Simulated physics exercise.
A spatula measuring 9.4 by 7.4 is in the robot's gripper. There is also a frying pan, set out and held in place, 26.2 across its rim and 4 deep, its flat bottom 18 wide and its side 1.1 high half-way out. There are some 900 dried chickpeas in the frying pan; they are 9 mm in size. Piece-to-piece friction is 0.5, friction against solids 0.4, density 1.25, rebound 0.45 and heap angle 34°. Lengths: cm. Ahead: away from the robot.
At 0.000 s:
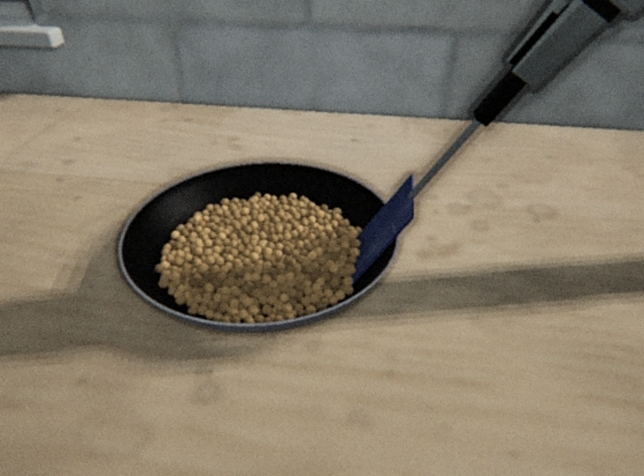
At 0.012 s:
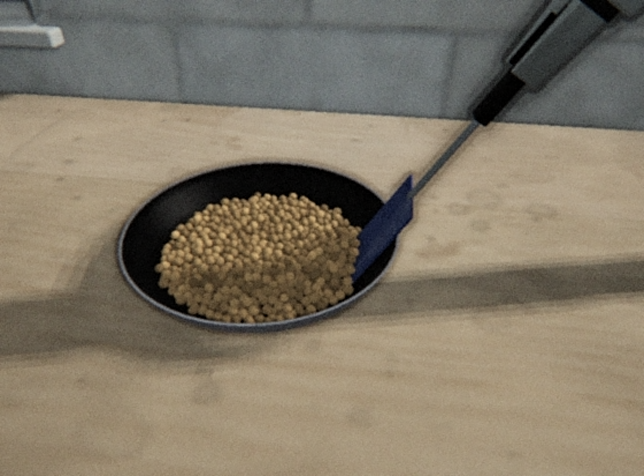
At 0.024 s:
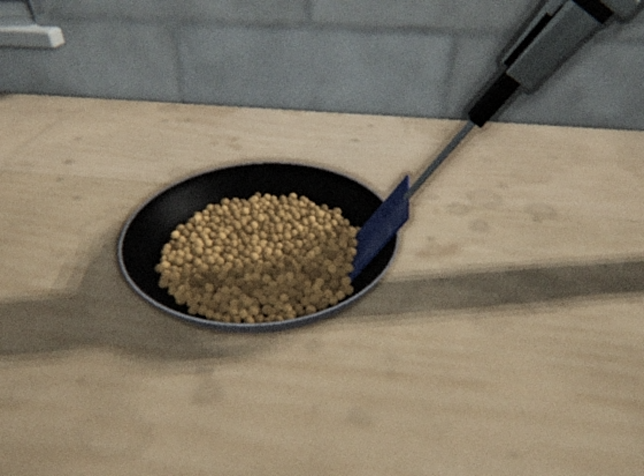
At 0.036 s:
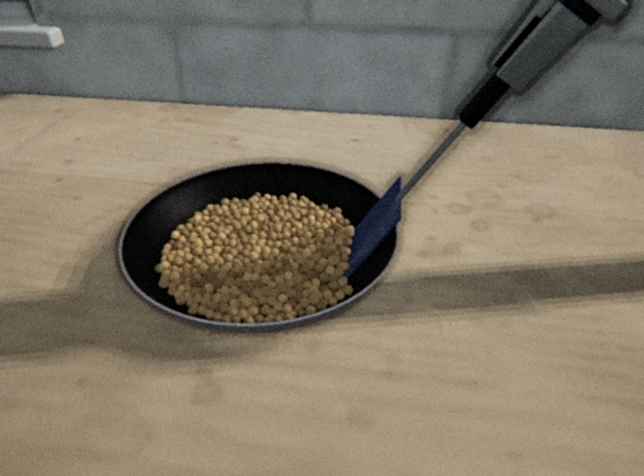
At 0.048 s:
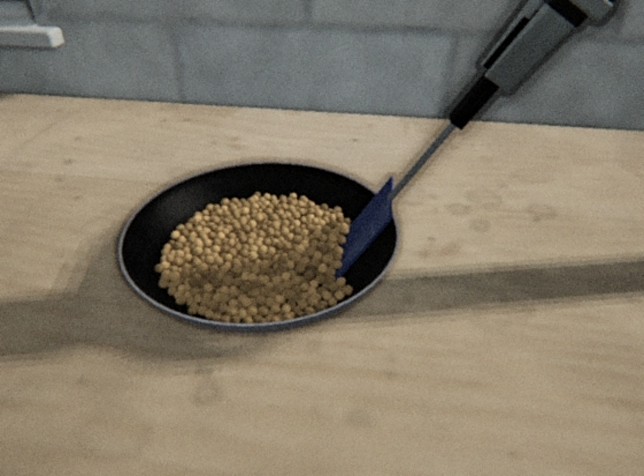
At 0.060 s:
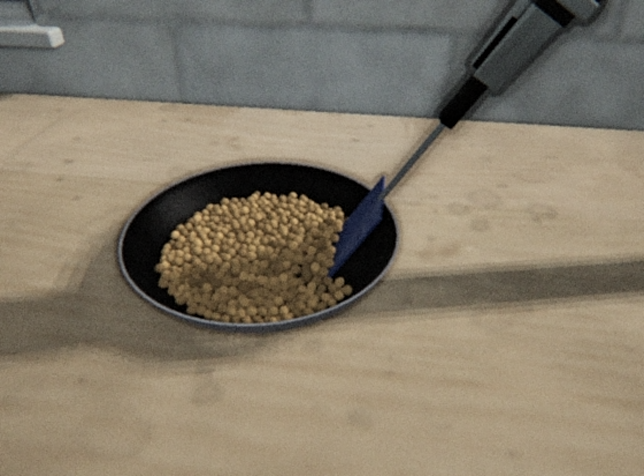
The clip shows a black frying pan of dried chickpeas on a light wooden surface as a gripper-held blue spatula moves slightly left inside the pan's right side, pressing into the pile's edge and shifting a few chickpeas.
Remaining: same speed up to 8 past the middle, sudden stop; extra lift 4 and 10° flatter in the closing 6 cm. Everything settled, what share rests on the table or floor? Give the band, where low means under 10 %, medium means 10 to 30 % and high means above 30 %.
Band: Low.
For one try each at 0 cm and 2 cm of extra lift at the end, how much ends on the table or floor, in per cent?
5 and 5 %.
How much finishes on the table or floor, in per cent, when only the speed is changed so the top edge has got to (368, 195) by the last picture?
Estimate: Close to 15 %.
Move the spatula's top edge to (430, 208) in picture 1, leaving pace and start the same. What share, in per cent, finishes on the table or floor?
5 percent or so.
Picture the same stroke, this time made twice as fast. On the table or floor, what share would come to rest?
Some 20 in a hundred.
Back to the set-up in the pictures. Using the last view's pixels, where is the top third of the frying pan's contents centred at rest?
Somewhere near (181, 230) in the last picture.
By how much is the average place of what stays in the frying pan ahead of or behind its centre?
Offset: About 4.0 cm, ahead.
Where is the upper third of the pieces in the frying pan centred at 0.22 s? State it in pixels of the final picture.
I'd put it close to (208, 230).
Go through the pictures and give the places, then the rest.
In the first picture, the spatula top edge at (413, 194), sloping 59°; upper third of the load around (263, 244), from x 160 to 360, top at y 195; 900 in the frying pan.
In the second picture, the spatula top edge at (412, 194), sloping 59°; upper third of the load around (263, 244), from x 160 to 360, top at y 195.
In the third picture, the spatula top edge at (408, 195), sloping 59°; upper third of the load around (266, 244), from x 160 to 360, top at y 195.
In the fourth picture, the spatula top edge at (401, 196), sloping 59°; upper third of the load around (270, 243), from x 160 to 355, top at y 195.
In the fifth picture, the spatula top edge at (392, 196), sloping 59°; upper third of the load around (274, 242), from x 160 to 355, top at y 195.
In the sixth picture, the spatula top edge at (383, 196), sloping 59°; upper third of the load around (273, 241), from x 160 to 355, top at y 195; 900 in the frying pan.
After 0.14 s, sloping 59°, highest piece 5 above the table; 900 in the frying pan.
After 0.22 s, sloping 56°, highest piece 6 above the table; 900 in the frying pan.
After 0.46 s, sloping 49°, highest piece 5 above the table; 847 in the frying pan, 49 on the table or floor, 4 on the blade or in flight.
After 1.51 s, sloping 49°, highest piece 5 above the table; 847 in the frying pan, 53 on the table or floor.
In the end, 847 in the frying pan, 53 on the table or floor. That is 6 % on the table or floor.
